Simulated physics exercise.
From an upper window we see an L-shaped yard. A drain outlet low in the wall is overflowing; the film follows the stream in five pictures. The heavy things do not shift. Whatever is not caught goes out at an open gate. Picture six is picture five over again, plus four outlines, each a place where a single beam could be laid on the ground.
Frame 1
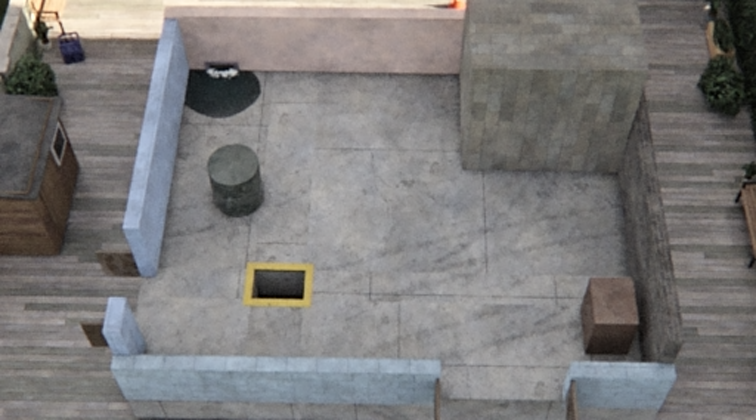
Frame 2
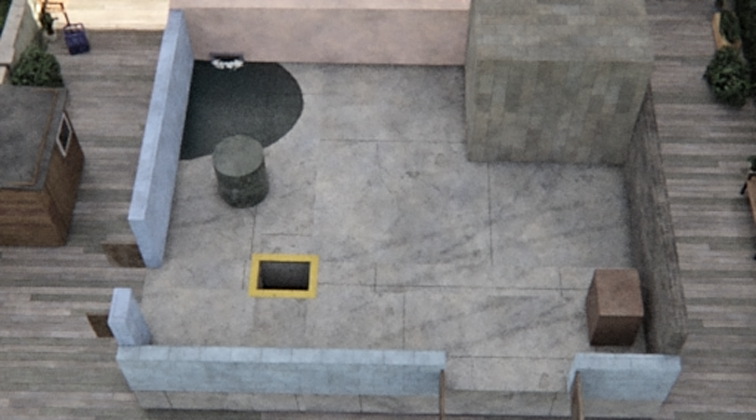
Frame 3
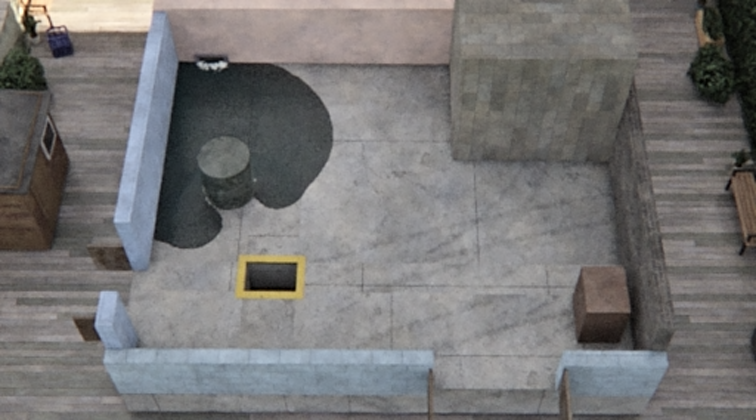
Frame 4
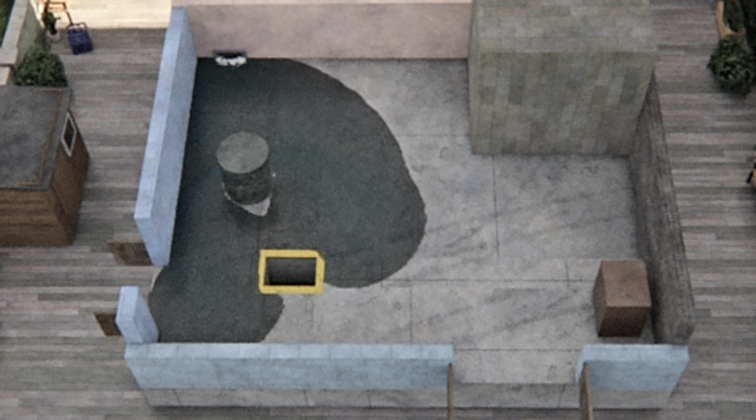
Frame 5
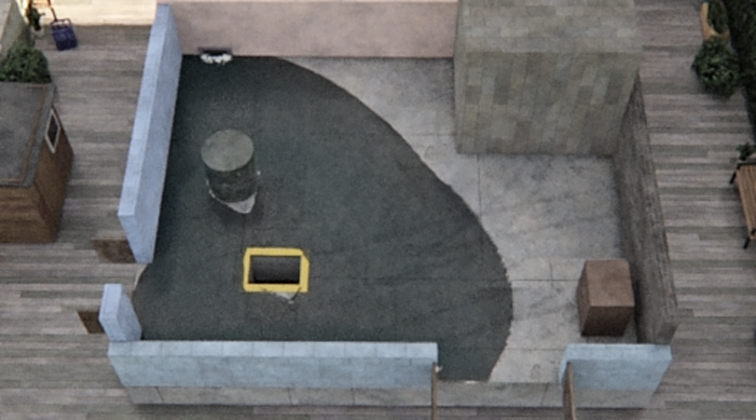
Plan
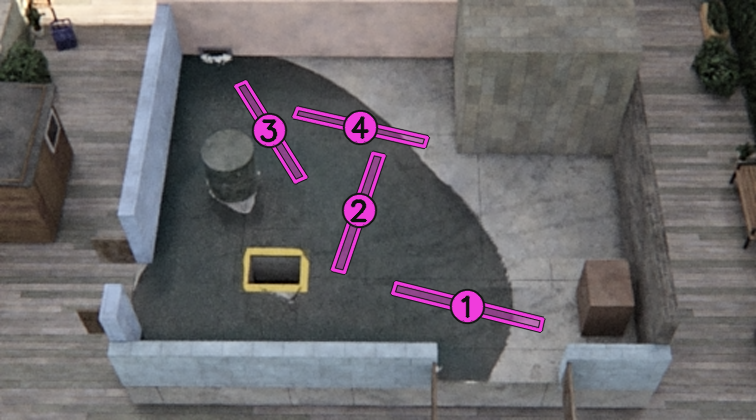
A walled yard darkens as water spreads from the top left corner, surrounding the yellow drain.
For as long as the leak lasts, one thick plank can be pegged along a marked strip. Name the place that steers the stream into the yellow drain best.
2 beats the others.
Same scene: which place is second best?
Place 3.
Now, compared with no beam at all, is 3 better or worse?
It is better.
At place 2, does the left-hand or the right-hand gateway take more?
More leaves on the right.
On the marked copy, 1 from (394, 288) to (541, 324); 2 from (338, 271) to (378, 154); 3 from (240, 84) to (300, 179); 4 from (295, 112) to (425, 142).
Choosing 1, about 13 % of the stream goes into the yellow drain, about 87 % out by the gates.
Choosing 2, about 38 % of the stream goes into the yellow drain, about 62 % out by the gates.
Choosing 3, about 20 % of the stream goes into the yellow drain, about 79 % out by the gates.
Choosing 4, about 13 % of the stream goes into the yellow drain, about 87 % out by the gates.
